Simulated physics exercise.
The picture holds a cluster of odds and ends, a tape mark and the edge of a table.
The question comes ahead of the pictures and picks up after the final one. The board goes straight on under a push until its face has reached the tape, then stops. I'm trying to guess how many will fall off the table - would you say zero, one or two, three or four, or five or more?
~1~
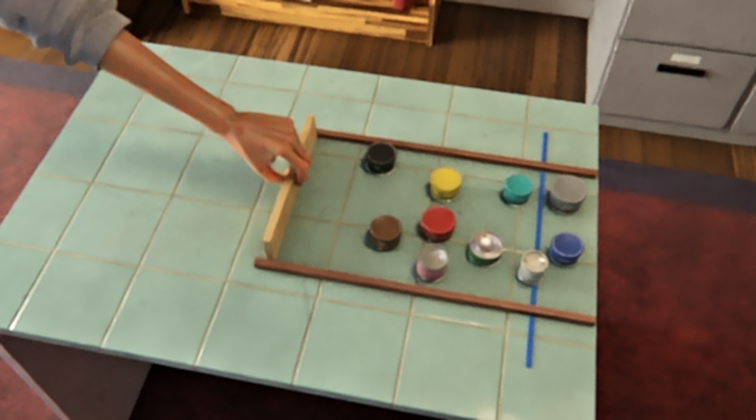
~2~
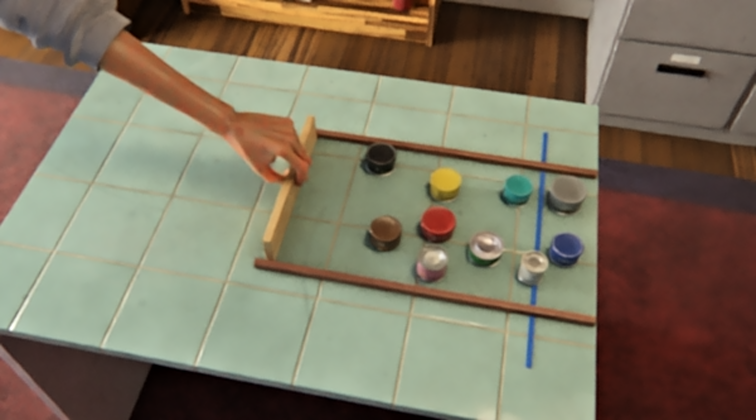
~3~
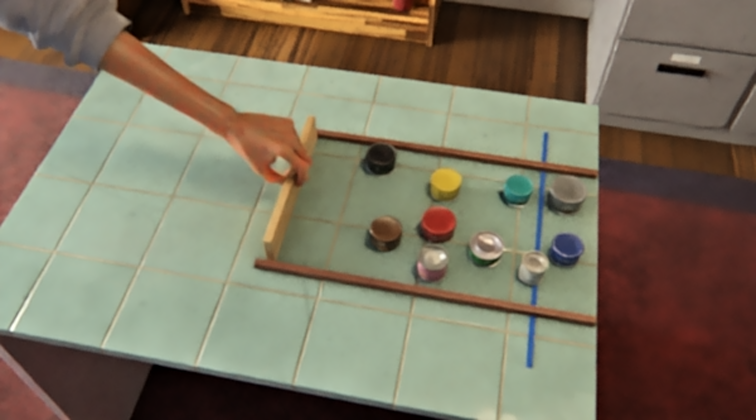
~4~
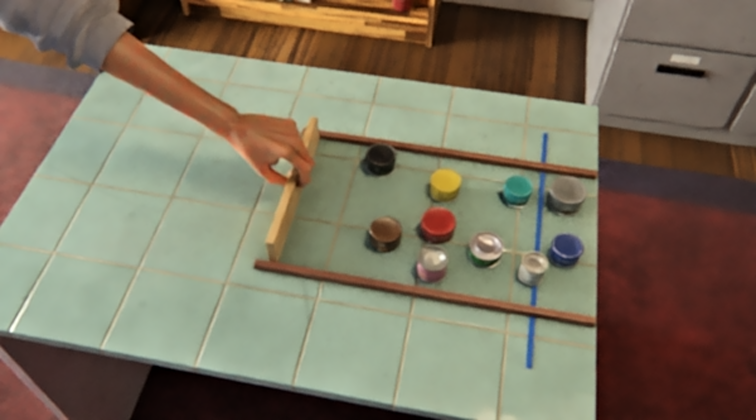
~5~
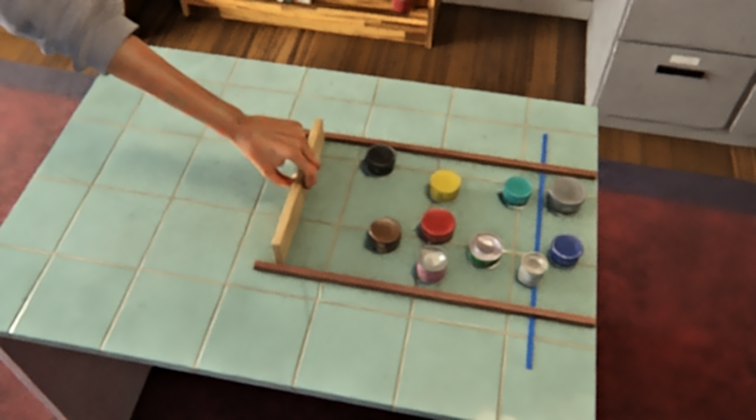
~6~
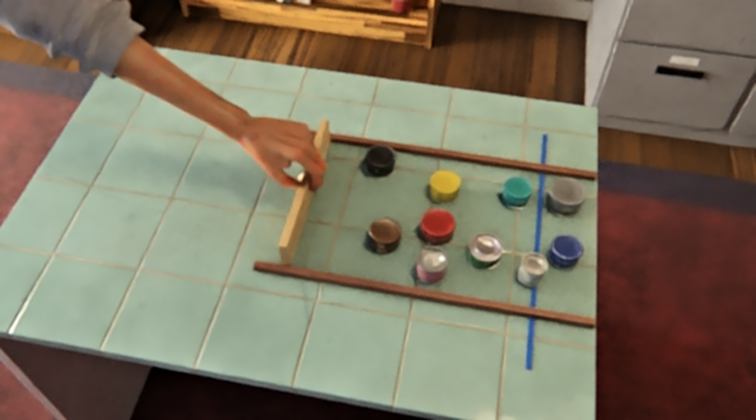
I would say one or two.
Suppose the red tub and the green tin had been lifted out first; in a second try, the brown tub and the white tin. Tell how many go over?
First try: 1 fallen; other try: 1.
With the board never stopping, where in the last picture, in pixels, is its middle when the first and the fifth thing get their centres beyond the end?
For the first, roughly (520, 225); for the next, roughly (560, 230).
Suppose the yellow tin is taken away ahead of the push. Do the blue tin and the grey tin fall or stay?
Well, the blue tin goes off the edge while the grey tin is still there.
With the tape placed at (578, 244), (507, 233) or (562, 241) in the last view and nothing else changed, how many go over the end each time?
Going through each try, you'd get 5, 0 and 5.
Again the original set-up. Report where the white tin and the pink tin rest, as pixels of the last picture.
You'll find the white tin at roughly (578, 283) and the pink tin at roughly (551, 287).
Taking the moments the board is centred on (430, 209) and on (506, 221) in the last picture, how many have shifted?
The count is 5 at the first point and 10 at the second.
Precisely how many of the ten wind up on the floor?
Result - number fallen: 2.
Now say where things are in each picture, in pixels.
The first picture shows blue tin (566, 250); grey tin (567, 195); white tin (533, 268); board (292, 185); tape (538, 235).
The second picture shows grey tin (567, 196); black pot (381, 159).
The third picture shows white tin (533, 268); turquoise tin (518, 191).
The fourth picture shows blue tin (566, 250); brown tub (386, 234).
The fifth picture shows grey tin (566, 197); pink tin (432, 265).
The sixth picture shows blue tin (565, 252); grey tin (566, 198); white tin (532, 270); board (307, 190); tape (538, 237).
Soon after, none off yet; blue tin at rest near (565, 252); grey tin at rest near (566, 198); white tin at rest near (532, 270).
After that, none off yet; blue tin moving near (574, 251); grey tin moving near (574, 199); white tin displaced about its own width near (548, 280).
In the end, the number that fall off is one or two; gone, grey tin and blue tin.
